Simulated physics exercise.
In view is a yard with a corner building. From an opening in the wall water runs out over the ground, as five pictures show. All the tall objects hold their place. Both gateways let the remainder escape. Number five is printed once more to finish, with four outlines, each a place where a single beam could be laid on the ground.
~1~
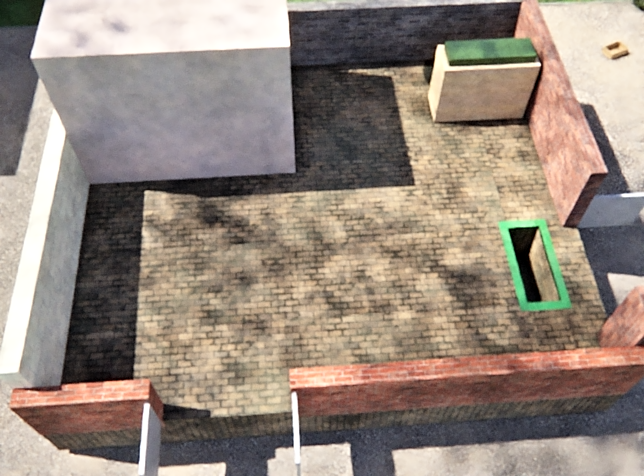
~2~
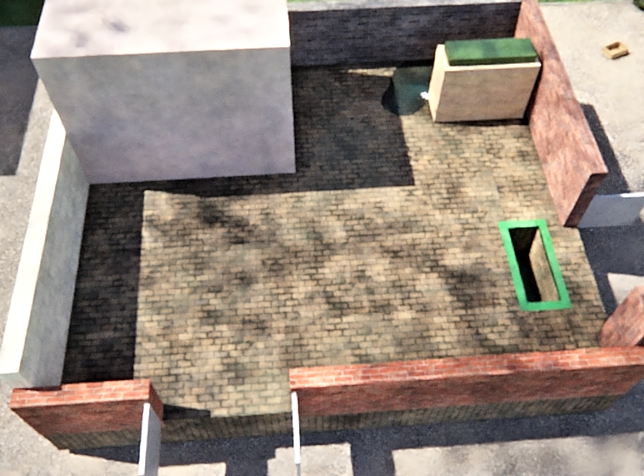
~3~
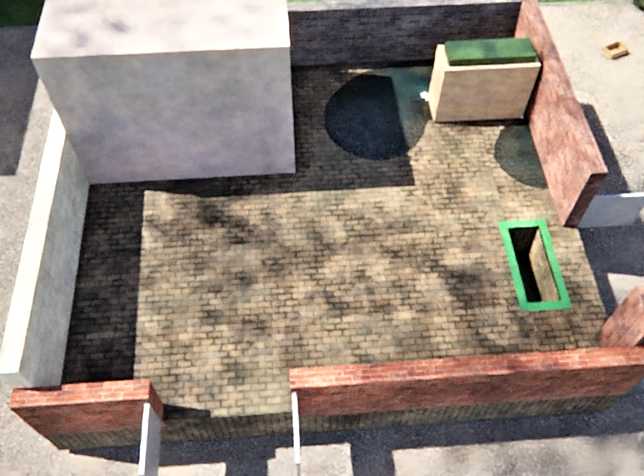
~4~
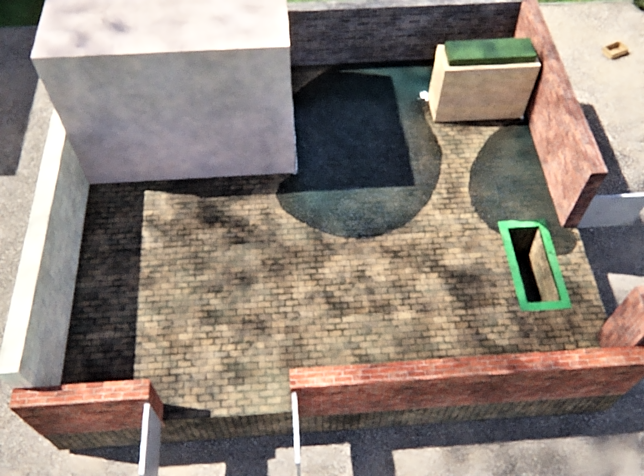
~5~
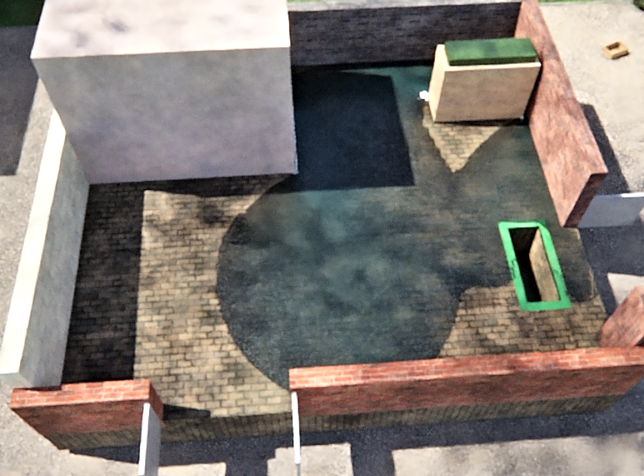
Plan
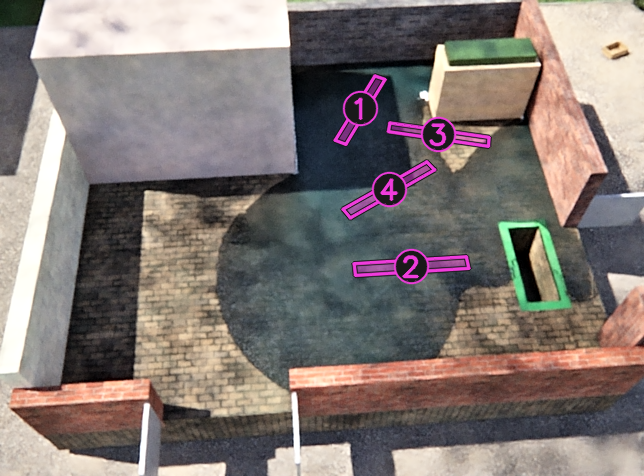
The clip opens on a dry-looking brick-paved walled yard with a pale corner building and a green-framed drain. Dark water appears beside the green-topped box, then a second patch emerges near the right wall. Both spread widely and merge, reaching the drain and the front wall, leaving the left side dry.
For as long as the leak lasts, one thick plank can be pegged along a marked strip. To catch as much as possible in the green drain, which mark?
Take 2.
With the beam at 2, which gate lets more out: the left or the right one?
The left one.
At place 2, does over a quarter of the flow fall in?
Yes, it does.
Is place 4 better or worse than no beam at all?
Place 4 is worse.
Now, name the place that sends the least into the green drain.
4.
In magenta, 1 from (340, 142) to (379, 77); 2 from (354, 269) to (467, 262); 3 from (389, 127) to (488, 141); 4 from (346, 213) to (430, 165).
With 1, about 24 % of the stream goes into the green drain, about 75 % out by the gates.
With 2, about 32 % of the stream goes into the green drain, about 66 % out by the gates.
With 3, about 23 % of the stream goes into the green drain, about 76 % out by the gates.
With 4, about 17 % of the stream goes into the green drain, about 81 % out by the gates.
